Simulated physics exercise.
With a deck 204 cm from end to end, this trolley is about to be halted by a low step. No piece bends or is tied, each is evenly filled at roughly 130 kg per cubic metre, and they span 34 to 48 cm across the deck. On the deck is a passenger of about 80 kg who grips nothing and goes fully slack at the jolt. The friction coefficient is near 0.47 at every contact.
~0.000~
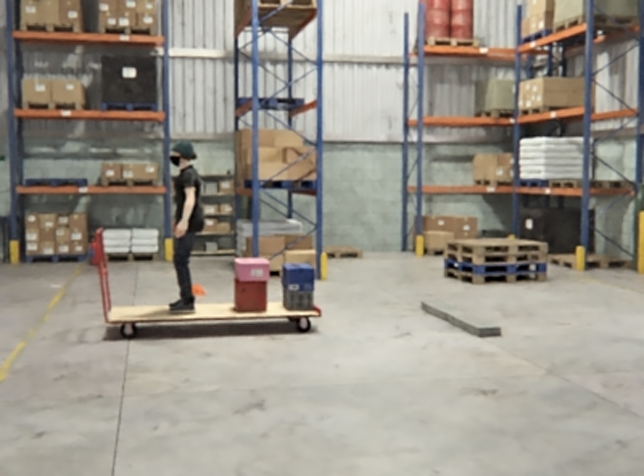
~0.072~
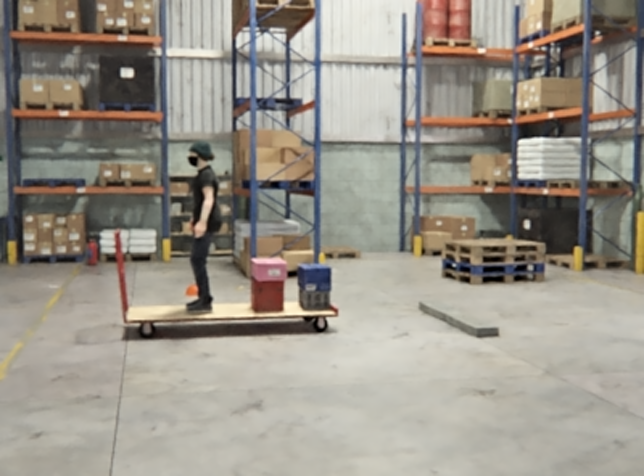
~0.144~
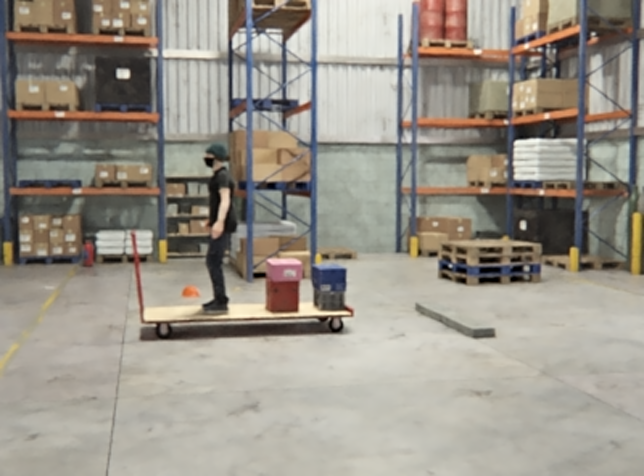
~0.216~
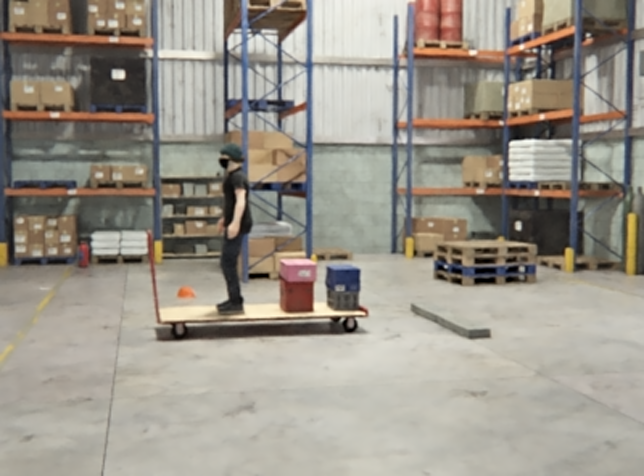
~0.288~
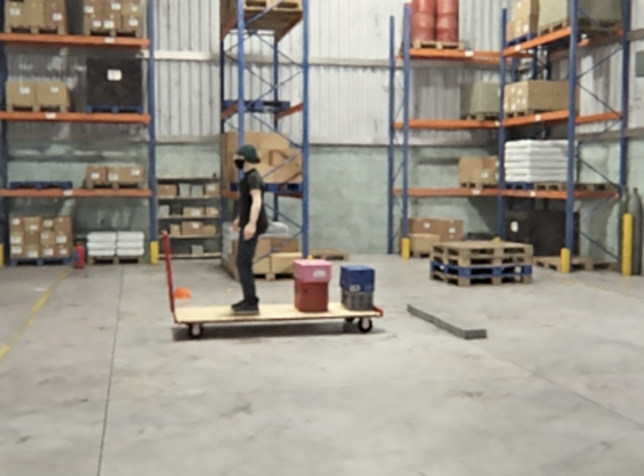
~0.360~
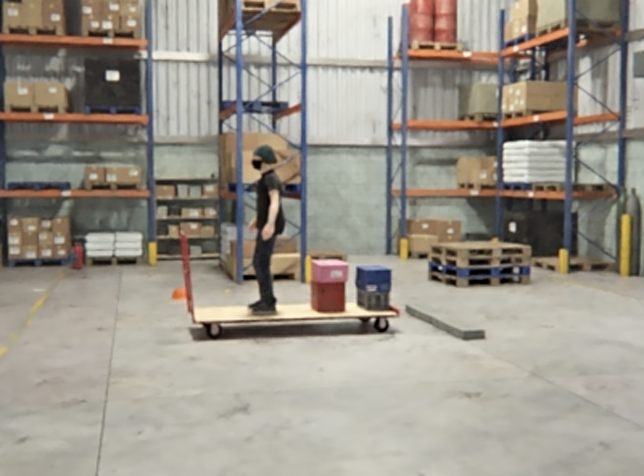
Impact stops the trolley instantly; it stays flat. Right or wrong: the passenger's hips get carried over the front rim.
Right.
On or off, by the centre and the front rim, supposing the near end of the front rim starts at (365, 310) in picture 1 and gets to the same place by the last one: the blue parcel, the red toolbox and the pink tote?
Then the blue one is past the rim, the red one is still in place and the pink one is still in place.
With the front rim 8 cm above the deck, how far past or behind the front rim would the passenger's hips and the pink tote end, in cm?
Hips 50 past, pink 100 past.
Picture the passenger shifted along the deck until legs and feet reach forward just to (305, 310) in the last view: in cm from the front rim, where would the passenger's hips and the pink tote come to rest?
The hips would end 90 cm past the front rim and the pink one 40 cm past it.
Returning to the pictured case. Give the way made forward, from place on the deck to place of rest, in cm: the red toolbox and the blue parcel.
The red one ends 5 cm forward and the blue one 155 cm forward.
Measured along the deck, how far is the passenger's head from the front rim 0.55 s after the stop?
Position: Approx. 20 cm past the front rim.
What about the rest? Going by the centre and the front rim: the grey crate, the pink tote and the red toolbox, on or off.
End state - grey: Stays put, pink: Comes away, red: Stays put.
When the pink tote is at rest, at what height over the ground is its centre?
15 cm.
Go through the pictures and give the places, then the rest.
In the first frame, hips (190, 220), red toolbox (250, 294), rim corner (320, 313); 155 cm still to roll.
In the second frame, hips (207, 220), red toolbox (267, 294), rim corner (337, 313); 136 cm still to roll.
In the third frame, hips (223, 221), red toolbox (282, 294), rim corner (353, 314); 116 cm still to roll.
In the fourth frame, hips (238, 221), red toolbox (297, 294), rim corner (367, 314); 96 cm still to roll.
In the fifth frame, hips (253, 222), red toolbox (311, 295), rim corner (382, 314); 77 cm still to roll.
In the sixth frame, hips (270, 222), red toolbox (328, 295), rim corner (398, 314); 57 cm still to roll. Speed about 2.7 m/s.
The wheels strike at 0.57 s.
After 0.82 s the passenger's hips are 55 cm behind the rim, near (391, 243) in the last picture's view.
After 1.12 s the passenger's hips are 3 cm past the rim, near (441, 277) in the last picture's view.
After 1.57 s the passenger's hips are 49 cm past the rim, near (479, 310) in the last picture's view.
At rest, 4.1 s, past the rim, blue parcel, pink tote and the passenger's hips; behind it, red toolbox and grey crate.
